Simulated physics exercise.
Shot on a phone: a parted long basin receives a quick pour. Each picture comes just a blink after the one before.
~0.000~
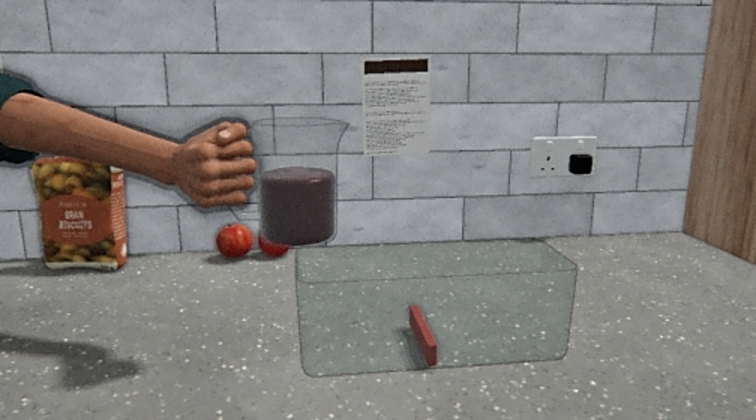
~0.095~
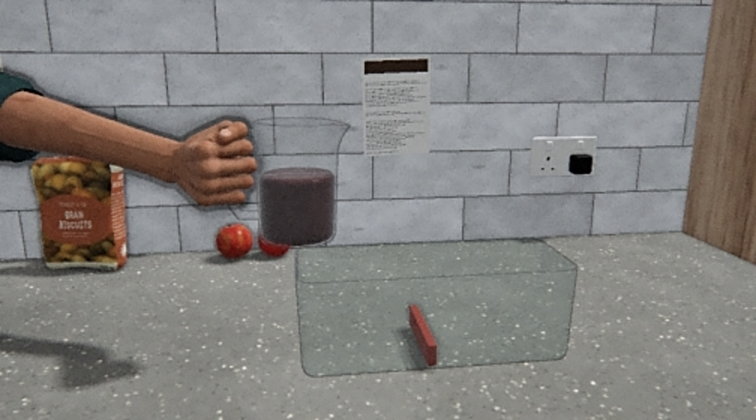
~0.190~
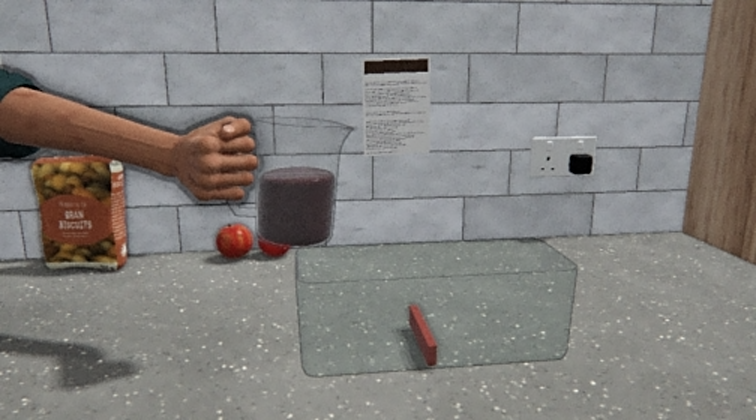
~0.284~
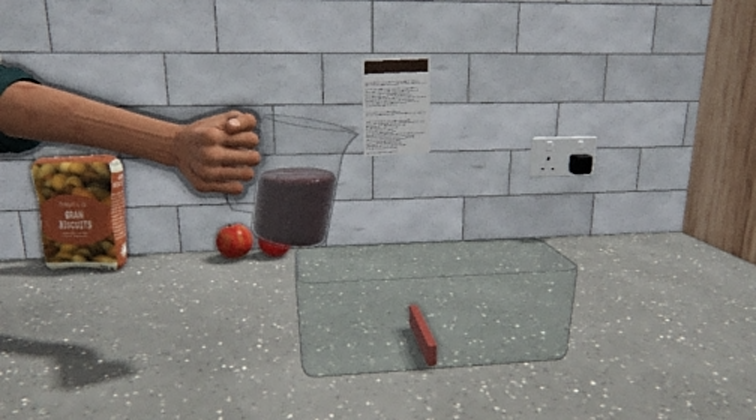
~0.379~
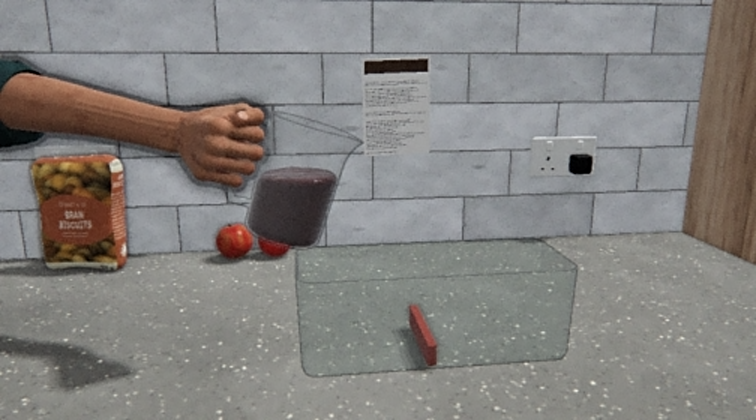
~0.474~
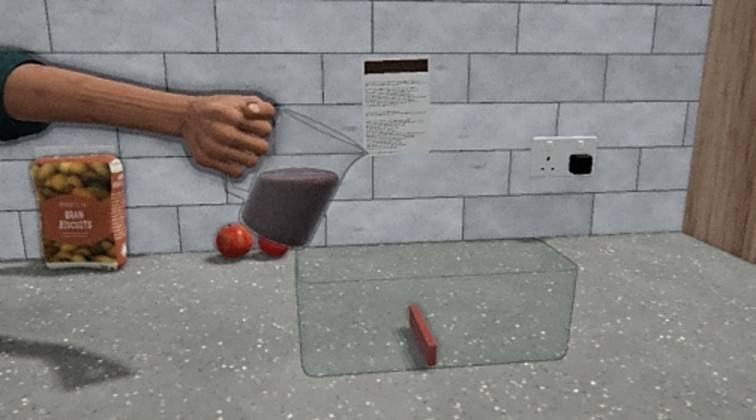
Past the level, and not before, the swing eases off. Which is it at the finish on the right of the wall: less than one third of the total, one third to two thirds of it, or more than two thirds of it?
At the finish the right of the wall has less than one third of the total.
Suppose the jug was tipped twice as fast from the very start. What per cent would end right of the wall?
It comes to some 20 in a hundred.
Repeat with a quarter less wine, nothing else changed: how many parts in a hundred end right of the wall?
Near 10 in a hundred.
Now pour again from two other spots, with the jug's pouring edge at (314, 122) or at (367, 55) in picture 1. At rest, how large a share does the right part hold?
First place gives some 10 %, second place some 85 %.
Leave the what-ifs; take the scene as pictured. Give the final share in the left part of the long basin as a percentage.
Estimate: Some 80 per cent.
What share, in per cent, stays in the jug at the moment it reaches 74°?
Remaining fraction: Approx. 95 %.
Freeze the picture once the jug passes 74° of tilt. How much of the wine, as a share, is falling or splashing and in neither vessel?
I'd reckon some 5 per cent.
A moment on, the jug is tipped part way and 94 per cent is still to pour, 0 is left of the wall and 0 right of it.
Next, the jug is tipped on its side and 41 per cent is still to pour, 38 is left of the wall and 8 right of it.
Then the jug is tipped right over and 6 per cent is still to pour, 77 is left of the wall and 14 right of it.
Later the jug is tipped right over and 0 per cent is still to pour, 81 is left of the wall and 18 right of it.
Finally, 81 per cent lies left of the wall, 18 right of it and 1 outside.
